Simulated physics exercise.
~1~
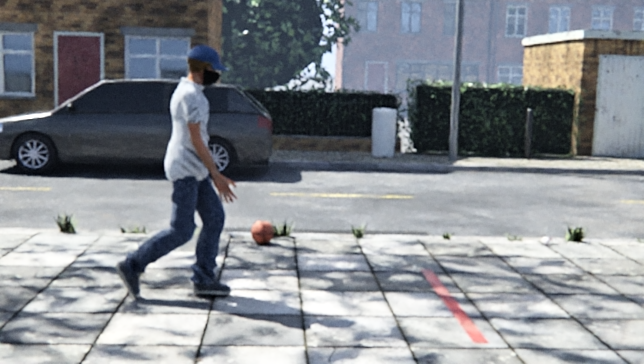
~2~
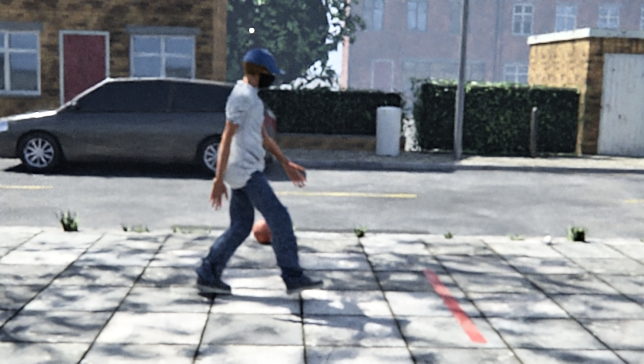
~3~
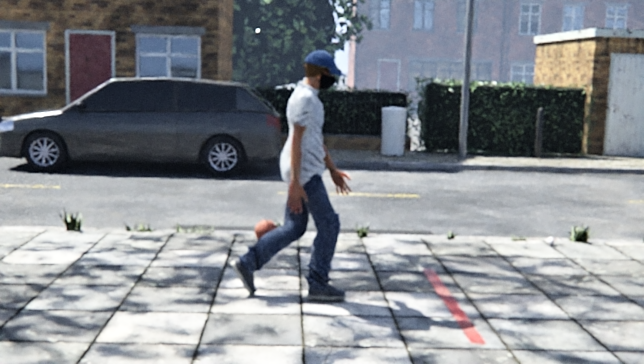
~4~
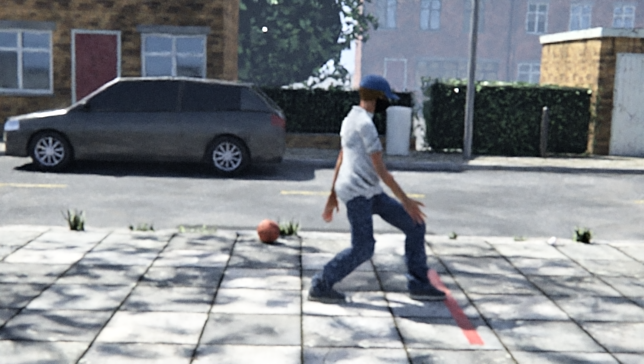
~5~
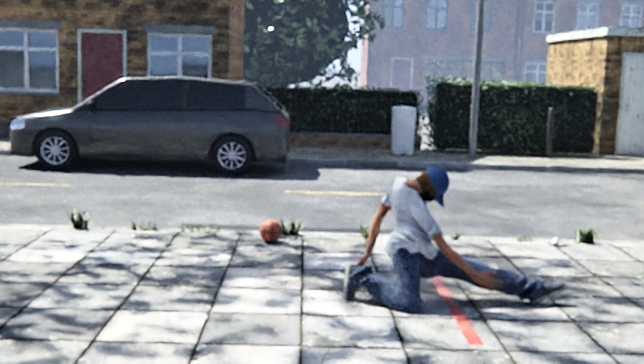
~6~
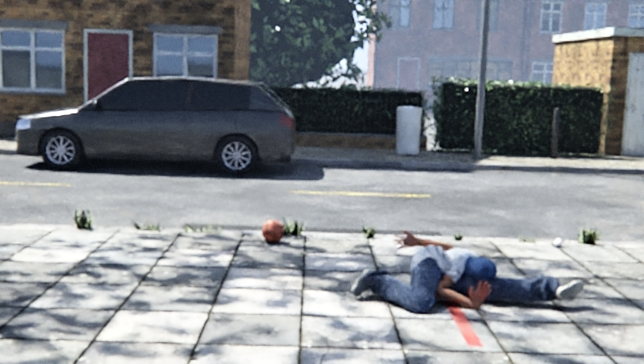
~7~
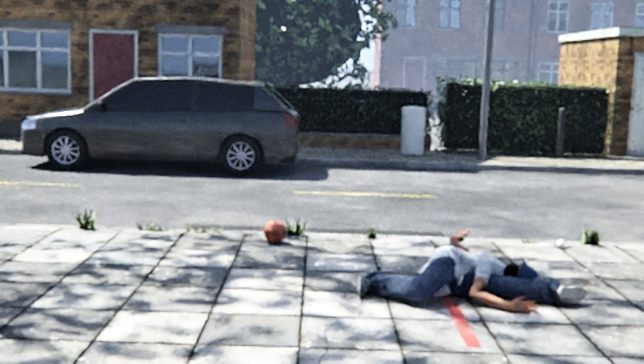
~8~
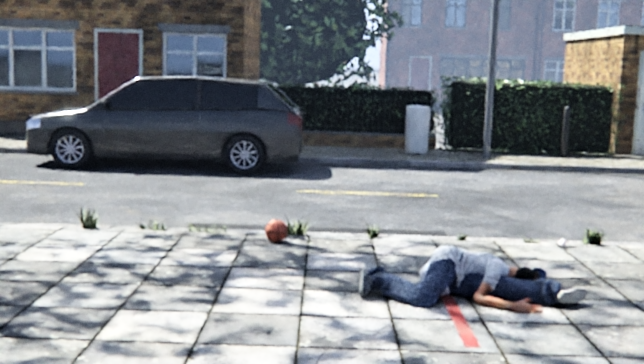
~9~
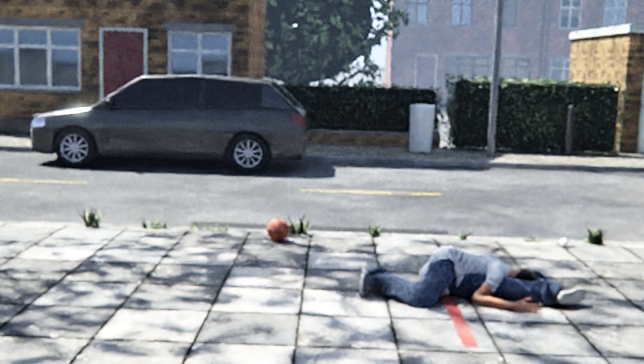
At first, a person in a blue cap, dark face mask, pale shirt and jeans walks to the right along a paved sidewalk, passing an orange ball, with a gray car parked across the road. Nearing a strip of red tape on the paving, the person sinks at the knees in mid-stride. The legs spread apart, the front one sliding out over the tape, and the torso pitches forward. The body then folds down onto the slabs and flattens. Finally the person lies still across the tape, head and chest beyond it.
